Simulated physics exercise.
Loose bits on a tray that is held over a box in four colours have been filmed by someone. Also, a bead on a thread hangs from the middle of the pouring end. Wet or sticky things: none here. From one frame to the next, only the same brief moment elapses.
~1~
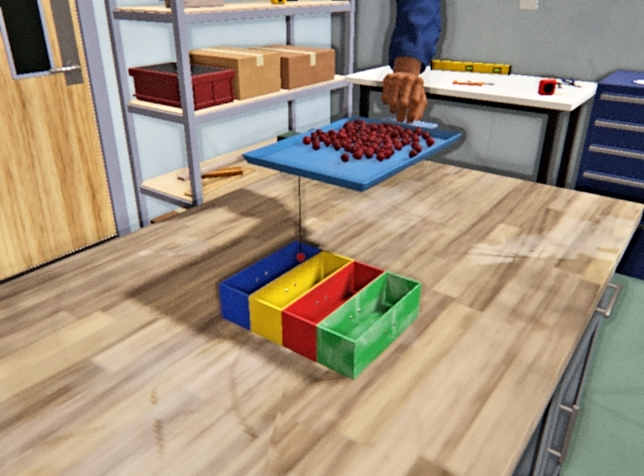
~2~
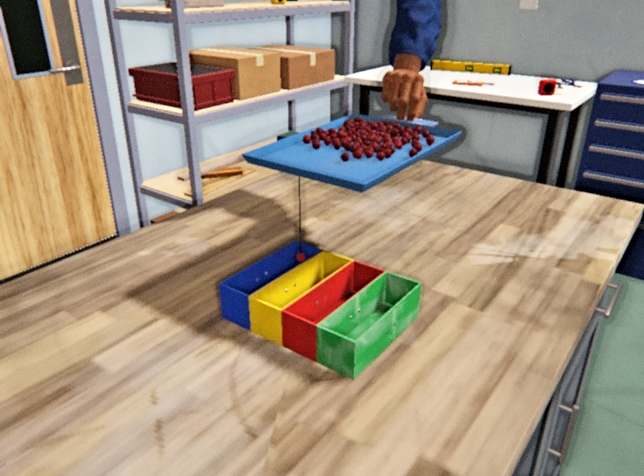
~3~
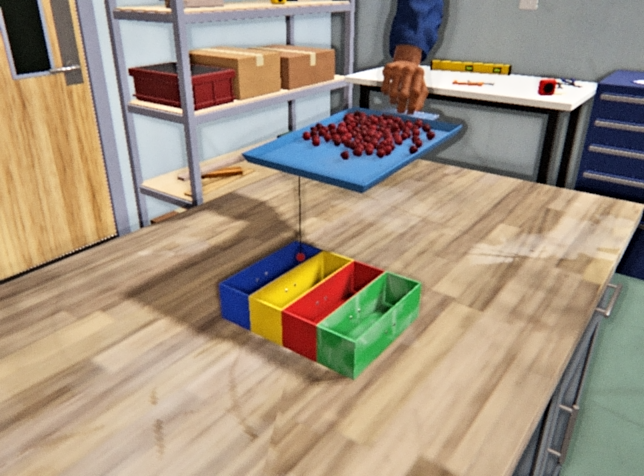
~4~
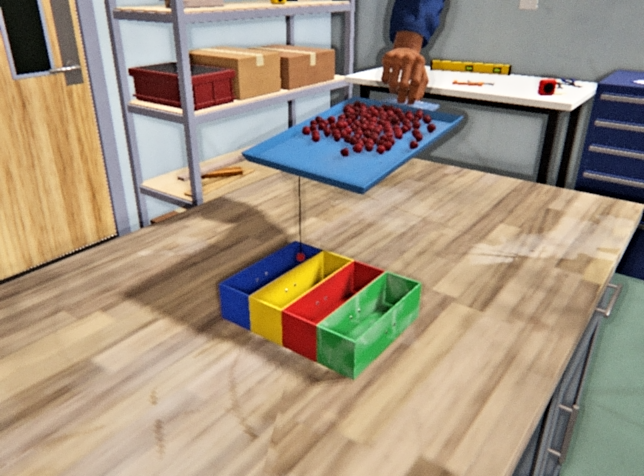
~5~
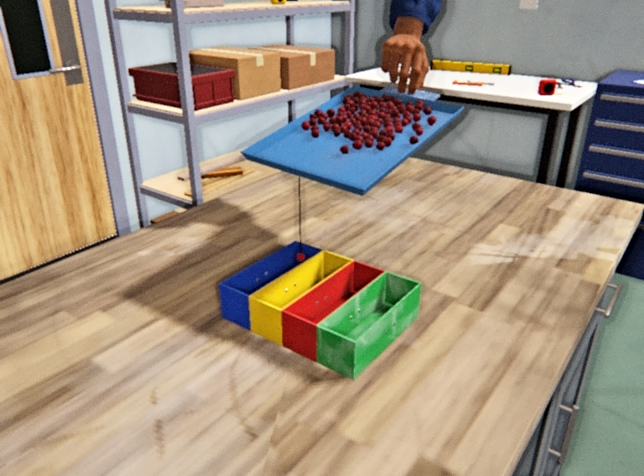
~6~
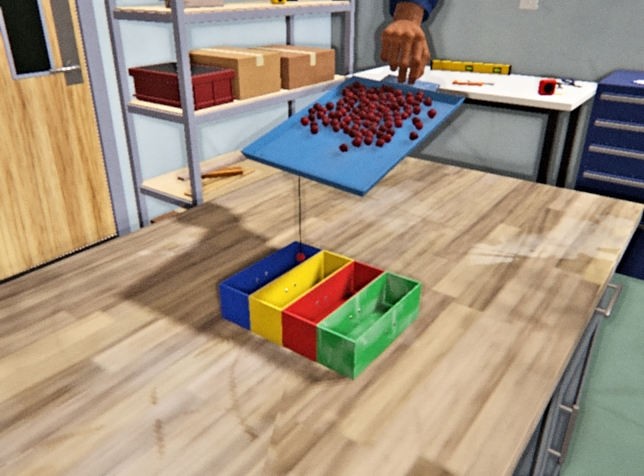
In a workshop, a hand gradually tilts a blue tray of dark red cherries.
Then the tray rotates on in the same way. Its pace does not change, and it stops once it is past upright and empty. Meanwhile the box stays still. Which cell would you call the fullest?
I would call the red cell the fullest.
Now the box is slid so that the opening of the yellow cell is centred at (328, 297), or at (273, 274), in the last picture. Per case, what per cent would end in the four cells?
First case around 90 %, second case around 80 %.
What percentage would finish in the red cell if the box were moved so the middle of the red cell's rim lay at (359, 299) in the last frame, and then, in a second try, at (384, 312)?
30, then 10 %.
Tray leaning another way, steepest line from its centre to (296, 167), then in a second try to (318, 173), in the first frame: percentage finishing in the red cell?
About 0 and 20 percent.
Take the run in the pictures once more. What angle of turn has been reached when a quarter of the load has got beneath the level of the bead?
55 degrees.
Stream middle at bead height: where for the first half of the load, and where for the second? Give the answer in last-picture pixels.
The first part passes (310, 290); everything after passes (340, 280).
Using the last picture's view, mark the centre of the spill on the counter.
Centre, final frame: Roughly (249, 364).
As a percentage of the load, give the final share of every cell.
Approximate shares in per cent - blue cell 0, yellow cell 10, red cell 40, green cell 30.
Soon after the last picture, tray tipped steeply; about half on the tray; about a quarter in the red cell; a small part in the green cell; a small part in the yellow cell; a stray few in the blue cell; about a quarter falling or outside the box.
A little later, tray tipped right over; about half in the red cell; about a quarter in the green cell; a small part in the yellow cell; a stray few in the blue cell; a small part falling or outside the box.
Later still, tray tipped past a quarter turn; about half in the red cell; about a quarter in the green cell; a small part in the yellow cell; a stray few in the blue cell; a small part falling or outside the box.
At rest, tray tipped past a quarter turn; about half in the red cell; about a quarter in the green cell; a small part in the yellow cell; a stray few in the blue cell; a small part outside the box.
